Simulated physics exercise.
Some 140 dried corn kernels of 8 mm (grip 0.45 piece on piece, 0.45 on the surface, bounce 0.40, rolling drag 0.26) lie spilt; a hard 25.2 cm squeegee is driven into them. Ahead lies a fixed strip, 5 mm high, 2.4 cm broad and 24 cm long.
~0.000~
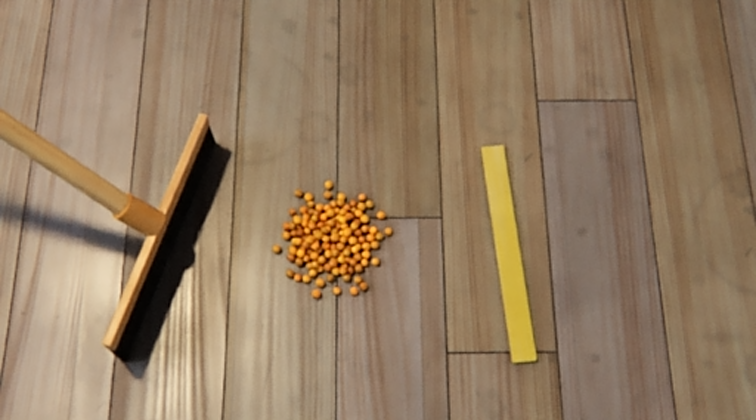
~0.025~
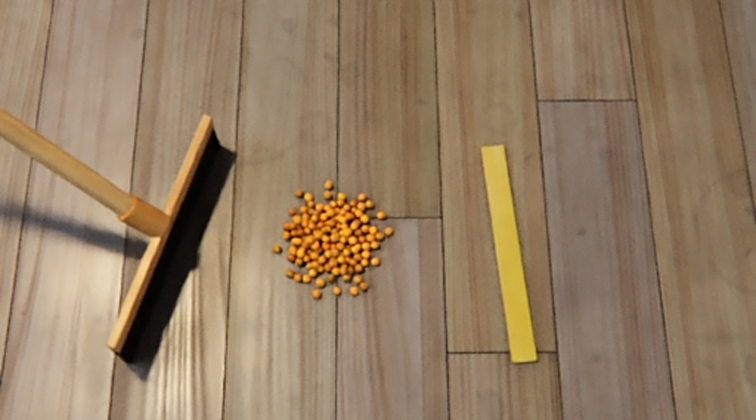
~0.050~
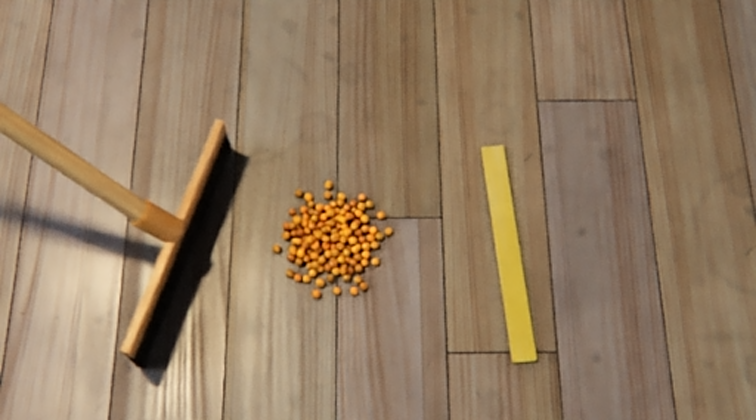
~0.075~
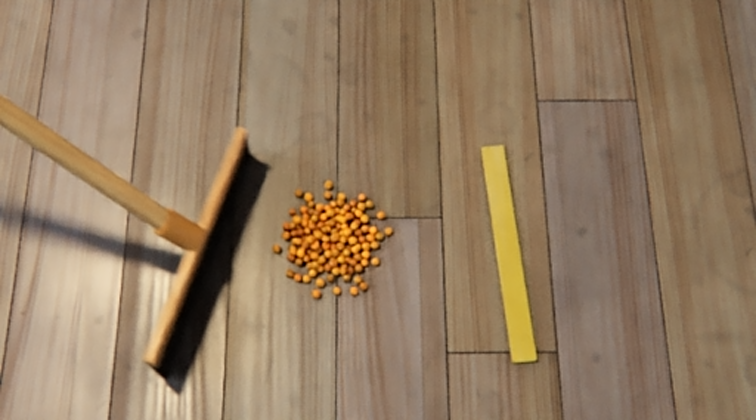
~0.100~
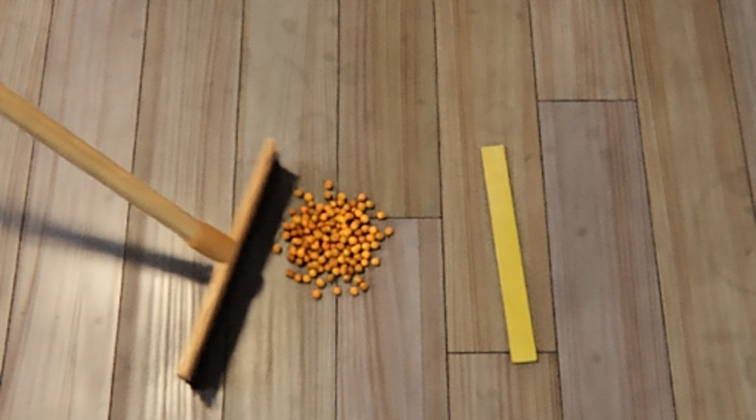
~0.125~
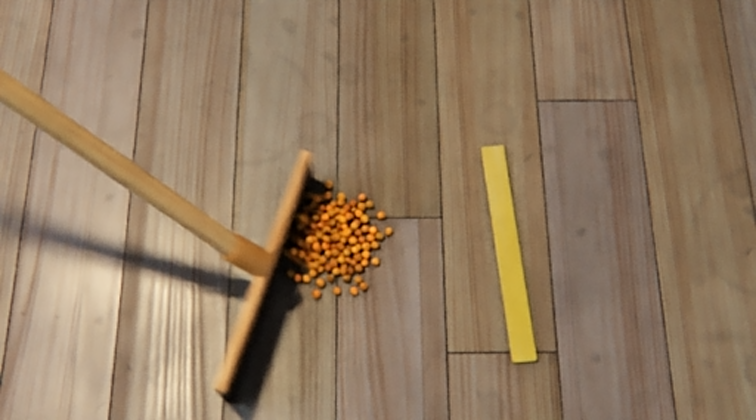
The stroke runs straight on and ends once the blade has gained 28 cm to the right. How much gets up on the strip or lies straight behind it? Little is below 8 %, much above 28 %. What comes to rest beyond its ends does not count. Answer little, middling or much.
On or straight behind the strip: Middling.
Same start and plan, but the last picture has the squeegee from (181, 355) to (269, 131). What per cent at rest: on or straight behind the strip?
Over 15.
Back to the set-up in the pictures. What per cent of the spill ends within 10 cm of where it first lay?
Some 0 per cent.
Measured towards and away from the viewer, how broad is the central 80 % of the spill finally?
About 34 cm.
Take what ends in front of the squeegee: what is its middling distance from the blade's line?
Some 9 cm.
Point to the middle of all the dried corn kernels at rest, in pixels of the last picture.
At about (513, 331).
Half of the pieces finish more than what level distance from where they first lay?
About 24 cm.
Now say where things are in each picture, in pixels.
Squeegee from (111, 344) to (204, 123); moved 0.0 cm; pieces shifted so far, 0; middle of the spill at (335, 238); strip at (508, 249), in the first picture.
Squeegee from (115, 346) to (208, 124); moved 0.5 cm; pieces shifted so far, 0; middle of the spill at (335, 238), in the second picture.
Squeegee from (129, 352) to (221, 129); moved 1.9 cm; pieces shifted so far, 0; middle of the spill at (335, 238), in the third picture.
Squeegee from (152, 361) to (242, 136); moved 4.3 cm; pieces shifted so far, 0; middle of the spill at (335, 238), in the fourth picture.
Squeegee from (184, 374) to (272, 147); moved 7.6 cm; pieces shifted so far, 0; middle of the spill at (335, 238), in the fifth picture.
Squeegee from (222, 389) to (306, 159); moved 11.5 cm; pieces shifted so far, 14; middle of the spill at (336, 238); strip at (508, 249). Its speed is about 1.53 m/s, heading 22 degrees towards the viewer, in the sixth picture.
After 0.26 s, squeegee 29 cm from its start, spill 21 cm wide; on or straight behind the strip 5 %, elsewhere 95 %.
Then, at 0.39 s, squeegee 30 cm from its start, spill 31 cm wide; on or straight behind the strip 20 %, elsewhere 80 %.
After 0.50 s, squeegee 30 cm from its start, spill 36 cm wide; on or straight behind the strip 15 %, elsewhere 85 %.
At rest (1.1 s), on or straight behind the strip 15 %, elsewhere 85 %.
